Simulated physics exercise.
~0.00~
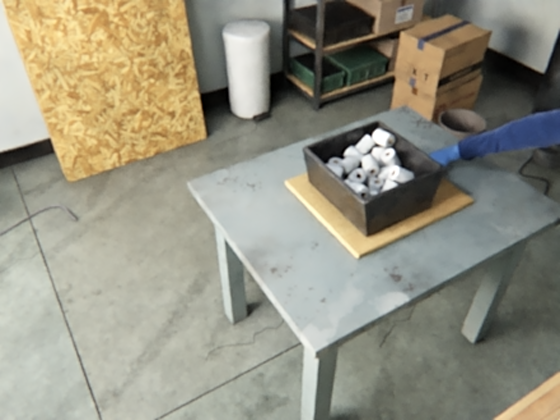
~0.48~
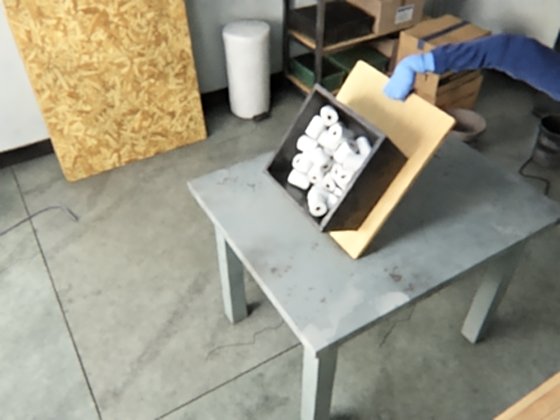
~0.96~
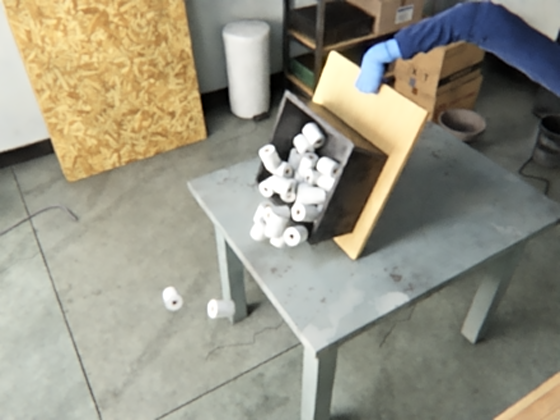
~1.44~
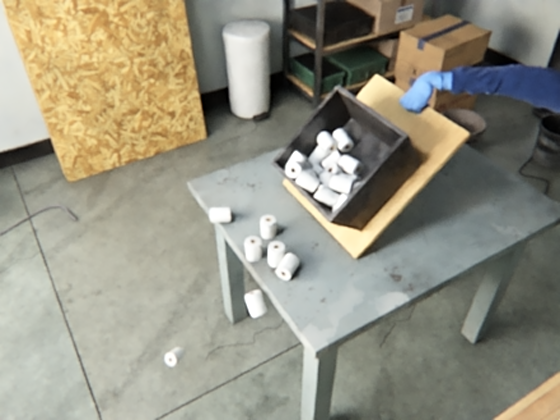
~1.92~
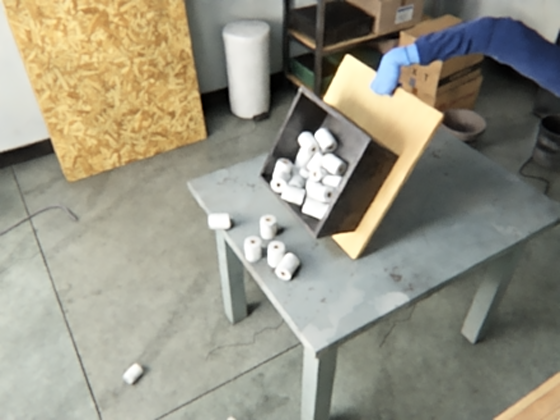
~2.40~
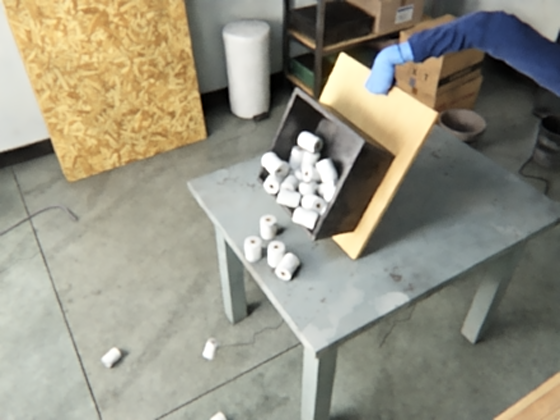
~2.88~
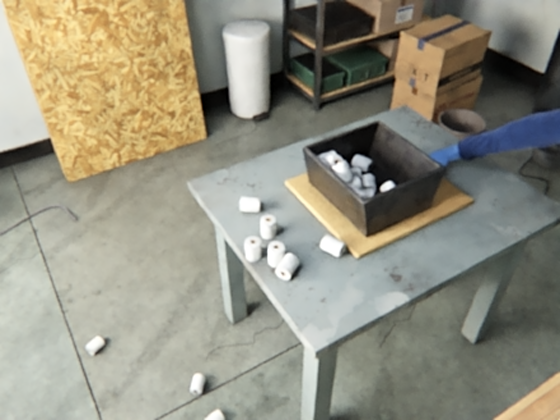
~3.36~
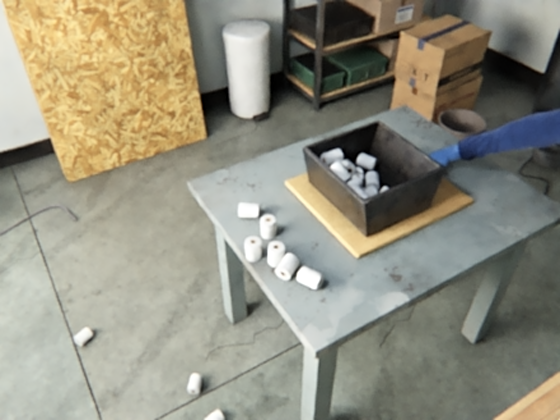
A gloved hand tips a black box twice, spilling some white rolls, then lowers it flat.
